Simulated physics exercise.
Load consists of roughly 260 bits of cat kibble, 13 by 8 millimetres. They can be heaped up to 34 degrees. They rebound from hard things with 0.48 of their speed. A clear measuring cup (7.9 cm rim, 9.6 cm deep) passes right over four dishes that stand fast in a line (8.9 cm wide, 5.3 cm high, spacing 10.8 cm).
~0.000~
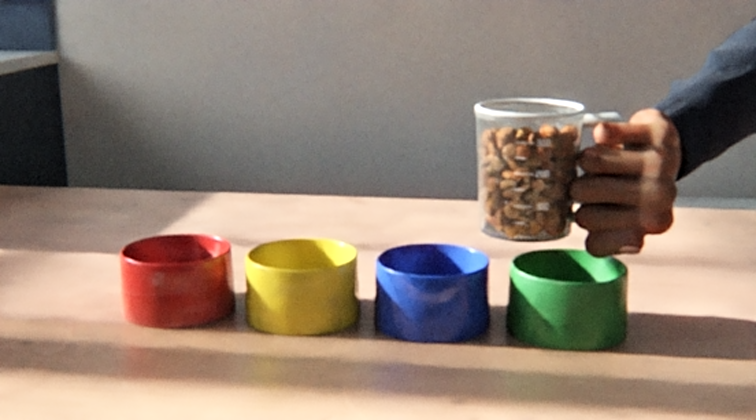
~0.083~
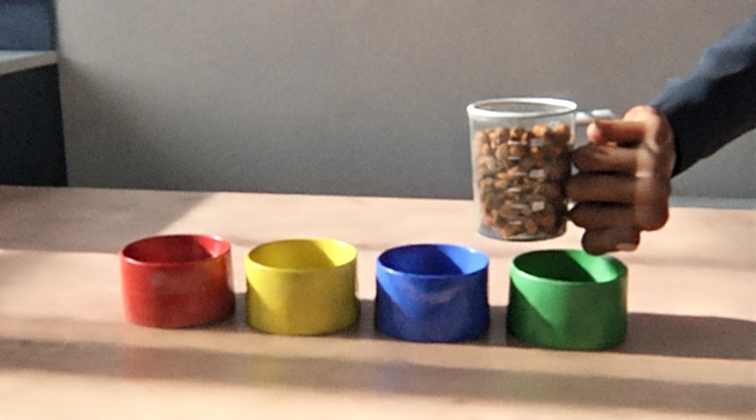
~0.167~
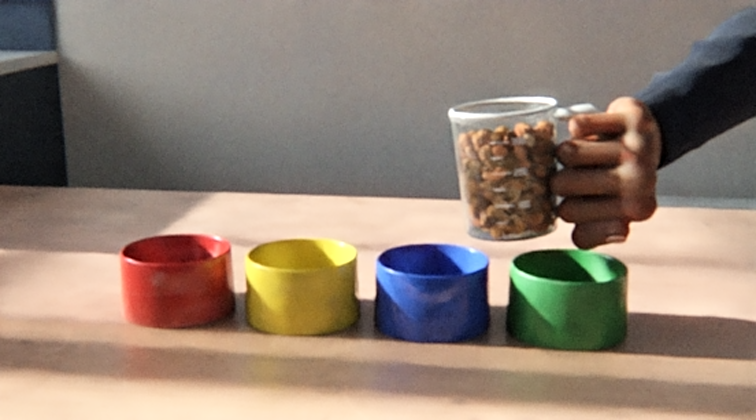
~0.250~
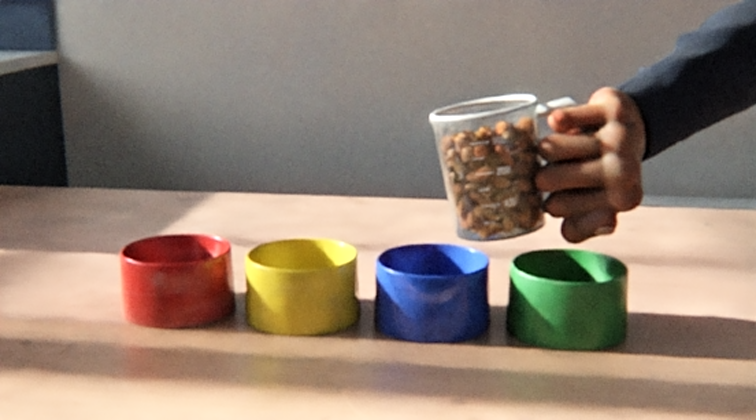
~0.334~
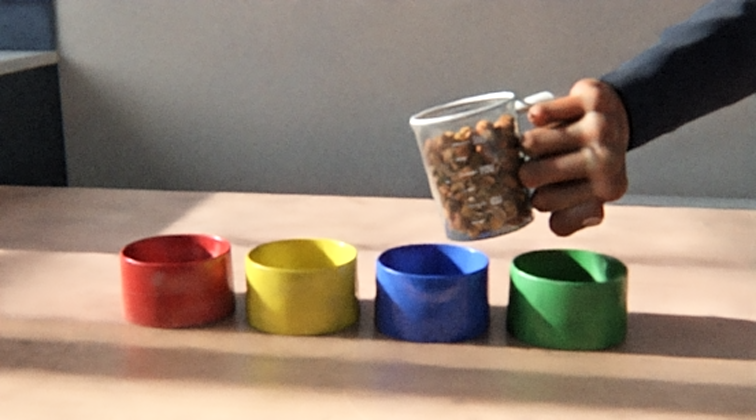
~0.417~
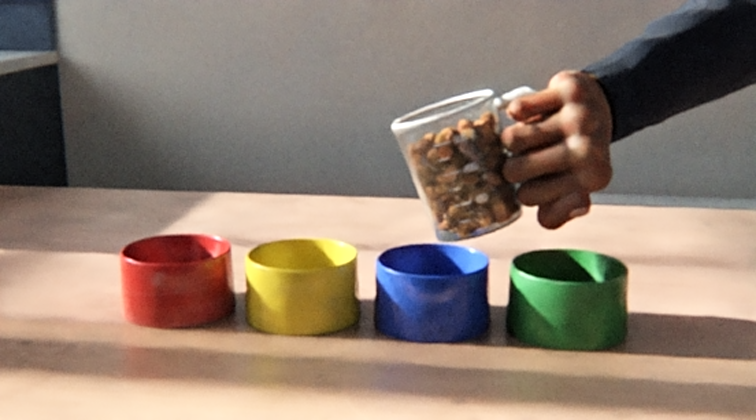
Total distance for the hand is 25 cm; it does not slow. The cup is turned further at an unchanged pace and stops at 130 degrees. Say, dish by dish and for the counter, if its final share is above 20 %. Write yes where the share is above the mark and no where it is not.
Red: Yes, blue: No, green: No, yellow: No, counter: No.
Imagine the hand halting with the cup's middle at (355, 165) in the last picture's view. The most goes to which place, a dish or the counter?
Most of it ends up at yellow.
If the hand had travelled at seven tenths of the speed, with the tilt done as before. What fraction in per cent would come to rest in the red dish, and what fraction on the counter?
Red 90, counter 0.
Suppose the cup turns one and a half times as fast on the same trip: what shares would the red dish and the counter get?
In that case the red dish gets 90 and the counter gets 10.
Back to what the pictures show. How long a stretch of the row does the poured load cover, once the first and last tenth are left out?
Roughly 5 cm.
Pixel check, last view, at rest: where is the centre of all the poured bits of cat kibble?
Roughly (175, 271).
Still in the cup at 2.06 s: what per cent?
Roughly 75 per cent, I'd say.
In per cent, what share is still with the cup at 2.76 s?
Roughly 0 %.
After 1.40 s, tilt 70 degrees; cup holds 100 %.
Then, at 2.06 s, tilt 104 degrees; cup holds 75 %, red 20 %.
After 2.76 s, tilt 130 degrees; cup holds 0 %, red 95 %.
In the end, at 3.2 s, red 95 %, blue 0 %, green 0 %, yellow 0 %, counter 5 %.
